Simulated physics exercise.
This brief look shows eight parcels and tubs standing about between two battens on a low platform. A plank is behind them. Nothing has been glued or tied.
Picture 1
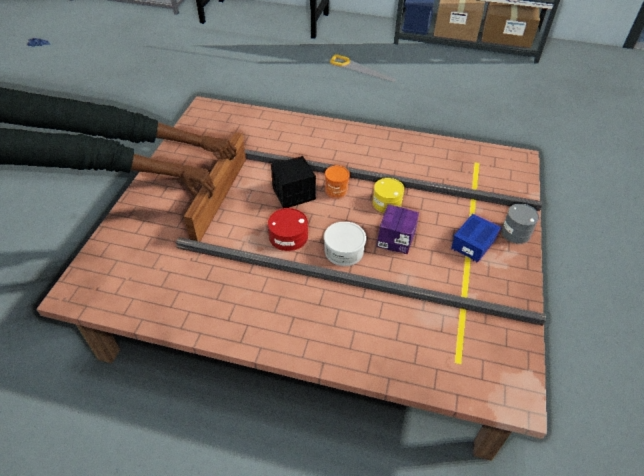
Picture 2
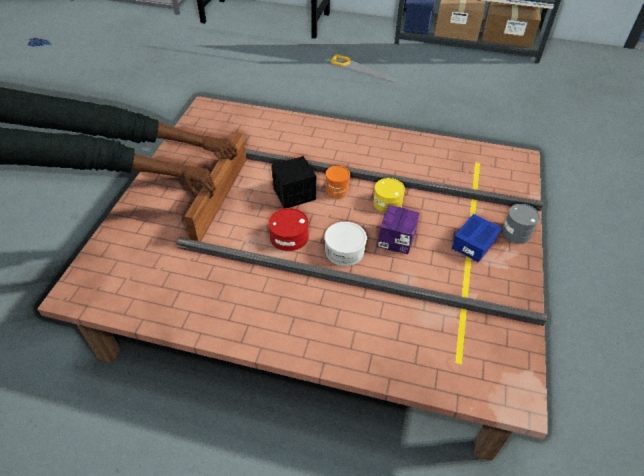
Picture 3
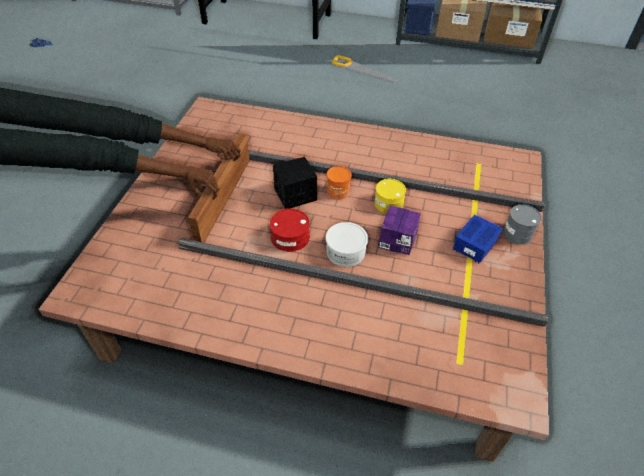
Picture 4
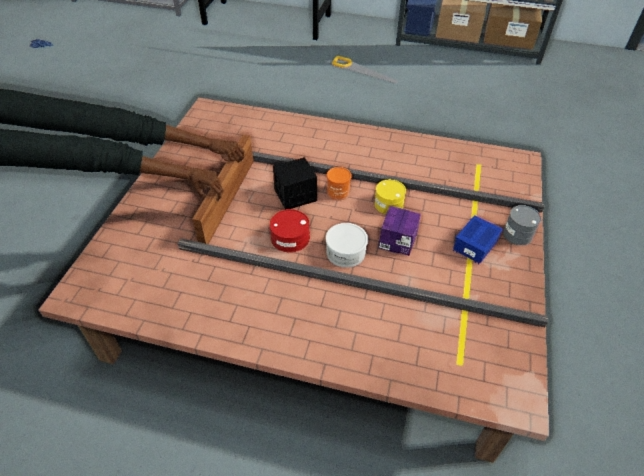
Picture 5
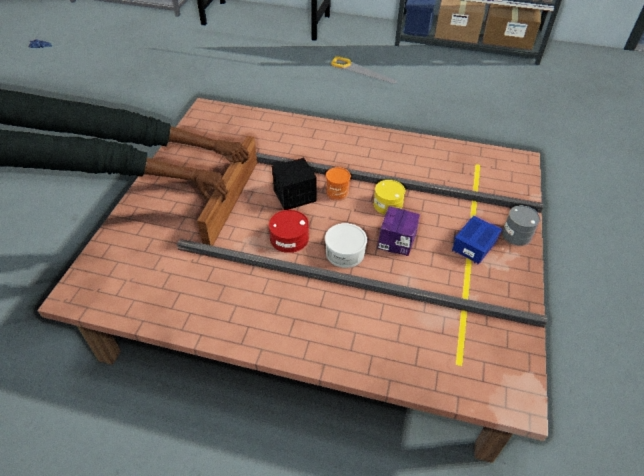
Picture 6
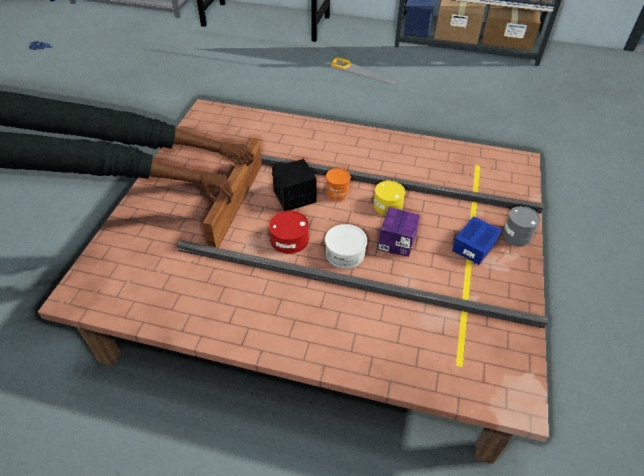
Two hands slid a wooden plank slightly to the right between two dark strips on a low brick-patterned platform, while the eight colourful tubs and boxes in front of it stayed where they were.
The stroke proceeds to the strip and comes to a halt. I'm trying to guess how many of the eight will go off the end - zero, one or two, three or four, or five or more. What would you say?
I would say one or two.
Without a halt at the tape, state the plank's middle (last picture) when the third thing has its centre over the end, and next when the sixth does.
Roughly (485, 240) and then roughly (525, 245).
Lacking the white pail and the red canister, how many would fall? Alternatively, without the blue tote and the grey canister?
0 and 0.
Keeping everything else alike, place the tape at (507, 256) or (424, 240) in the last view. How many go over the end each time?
Respectively 5 and 0.
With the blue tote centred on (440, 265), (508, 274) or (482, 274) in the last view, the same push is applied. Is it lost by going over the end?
In order of the places given, the blue tote is gone, then is gone, then is gone.
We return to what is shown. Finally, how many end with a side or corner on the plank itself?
Contact count: 3.
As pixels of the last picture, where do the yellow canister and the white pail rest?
(514, 217), and the other (533, 294).
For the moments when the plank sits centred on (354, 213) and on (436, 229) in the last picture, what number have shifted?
Answer - first 6, then 8.
Soon after, none off yet; grey canister at rest near (521, 226); blue tote at rest near (476, 241); purple parcel at rest near (399, 232).
Then, none off yet; grey canister at rest near (521, 226); blue tote moving near (479, 241); purple parcel moved about its own width near (441, 239).
By the end, the number that fall off is one or two; fallen, blue tote and grey canister.
